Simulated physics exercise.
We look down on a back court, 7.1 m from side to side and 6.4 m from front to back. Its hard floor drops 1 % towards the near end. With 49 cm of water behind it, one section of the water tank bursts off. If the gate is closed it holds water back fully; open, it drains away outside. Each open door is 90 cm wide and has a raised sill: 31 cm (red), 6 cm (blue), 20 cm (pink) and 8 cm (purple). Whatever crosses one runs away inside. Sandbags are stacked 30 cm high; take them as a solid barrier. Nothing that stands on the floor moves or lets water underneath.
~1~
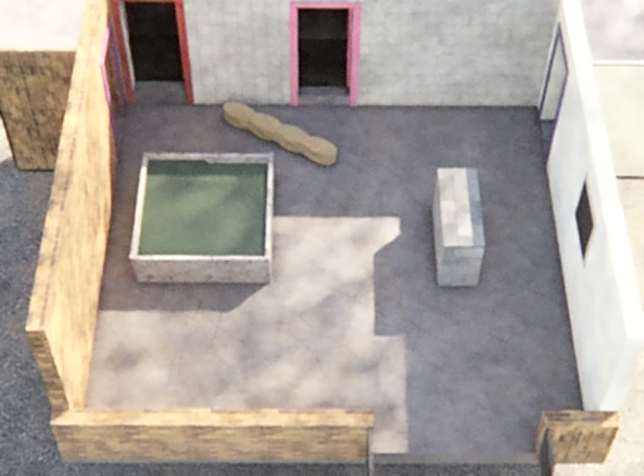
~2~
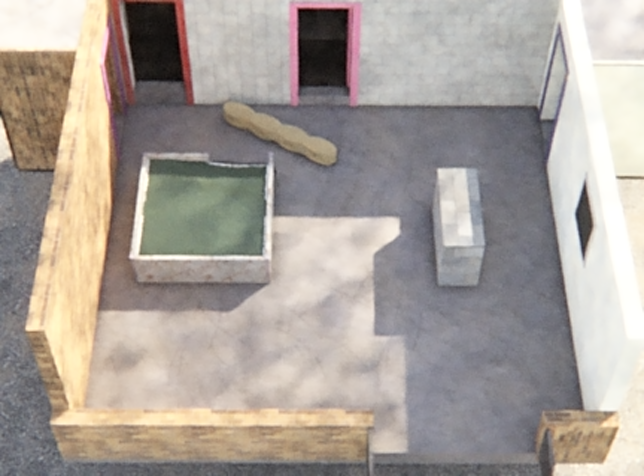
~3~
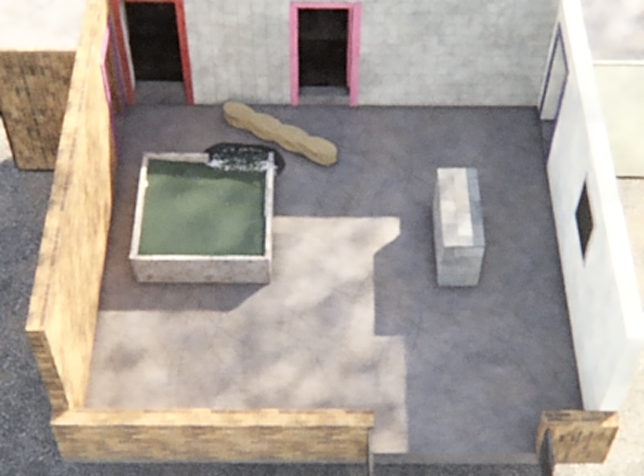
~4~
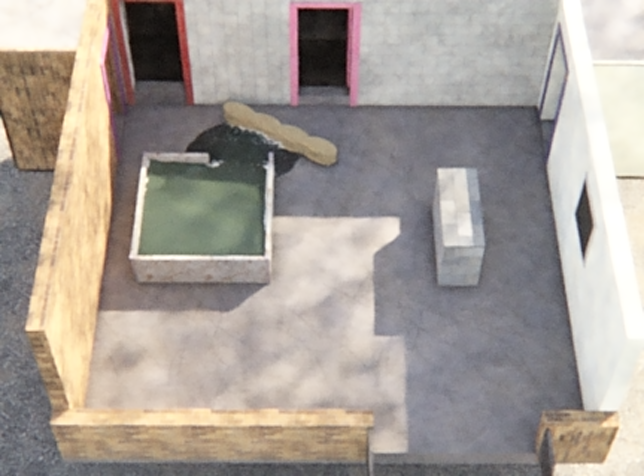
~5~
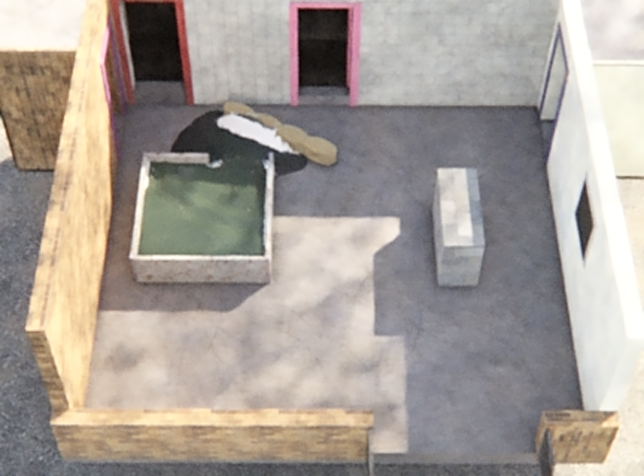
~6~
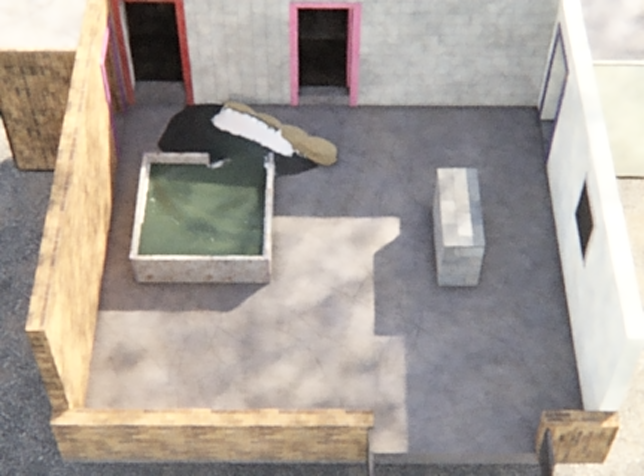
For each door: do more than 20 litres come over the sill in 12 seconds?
Door by door: At the red door it does not reach the limit; at the blue door it keeps below the limit; at the pink door it stays under the limit; at the purple door it exceeds the limit.
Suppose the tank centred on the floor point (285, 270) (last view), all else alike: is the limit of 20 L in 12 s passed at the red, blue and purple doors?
Then: Red not over, blue over, purple past it.
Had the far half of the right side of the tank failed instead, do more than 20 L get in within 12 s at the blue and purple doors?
Against that limit: Blue over, purple under.
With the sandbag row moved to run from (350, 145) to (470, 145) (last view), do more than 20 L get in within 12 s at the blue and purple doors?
Against that limit: Blue over, purple over.
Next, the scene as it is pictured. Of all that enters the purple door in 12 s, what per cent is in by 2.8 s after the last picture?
About 50 per cent.
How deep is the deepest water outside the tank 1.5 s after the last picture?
Up to some 34 cm.
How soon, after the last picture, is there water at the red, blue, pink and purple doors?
Red 0.3 s, blue 7.5 s, pink 1.6 s, purple 0.9 s.
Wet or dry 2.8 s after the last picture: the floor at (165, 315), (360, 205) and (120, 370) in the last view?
In that order: Still dry, wet, not reached.
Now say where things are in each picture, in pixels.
The water tank at (205, 208) is whole and still, 49 cm deep, in the first picture.
Water pours out on the water tank's far side and has run 0.5 m, to a hidden place; typically 9 cm deep outside, 49 cm at the water tank's back, in the second picture.
Water pours out on the water tank's far side and has run 0.8 m, to (214, 149); typically 8 cm deep outside, 49 cm at the water tank's back, in the third picture.
The front is at (230, 126), 1.2 m from the gap on the water tank's far side; 1.3 m2 of floor is under water; 49 cm left at the back of the water tank, in the fourth picture.
Water pours out on the water tank's far side and has run 1.5 m, to (213, 115); typically 7 cm deep outside, 49 cm at the water tank's back, in the fifth picture.
Water pours out on the water tank's far side and has run 1.9 m, to (197, 105); typically 6 cm deep outside, 49 cm at the water tank's back, in the sixth picture.
Then, 0.7 s after the last picture water covers 10 % of the floor and is deepest (38 cm) near (261, 147); red door 15 cm at the sill, 0 L in, blue door not reached, pink door not reached, purple door not reached.
Then, 1.5 s after the last picture water covers 20 % of the floor and is deepest (34 cm) near (261, 139); red door 22 cm at the sill, 0 L in, blue door not reached, pink door not reached, purple door 22 cm at the sill, 26 L in.
Then, 2.8 s after the last picture water covers 35 % of the floor and is deepest (22 cm) near (261, 147); red door 19 cm at the sill, 0 L in, blue door not reached, pink door 2 cm at the sill, 0 L in, purple door 21 cm at the sill, 140 L in.
Then, 6.3 s after the last picture water covers 55 % of the floor and is deepest (14 cm) near (272, 147); red door 11 cm at the sill, 0 L in, blue door not reached, pink door 1 cm at the sill, 0 L in, purple door 12 cm at the sill, 266 L in.
Then, 11.3 s after the last picture water covers 70 % of the floor and is deepest (9 cm) near (81, 436); red door 7 cm at the sill, 0 L in, blue door 1 cm at the sill, 0 L in, pink door 1 cm at the sill, 0 L in, purple door 7 cm at the sill, 284 L in.
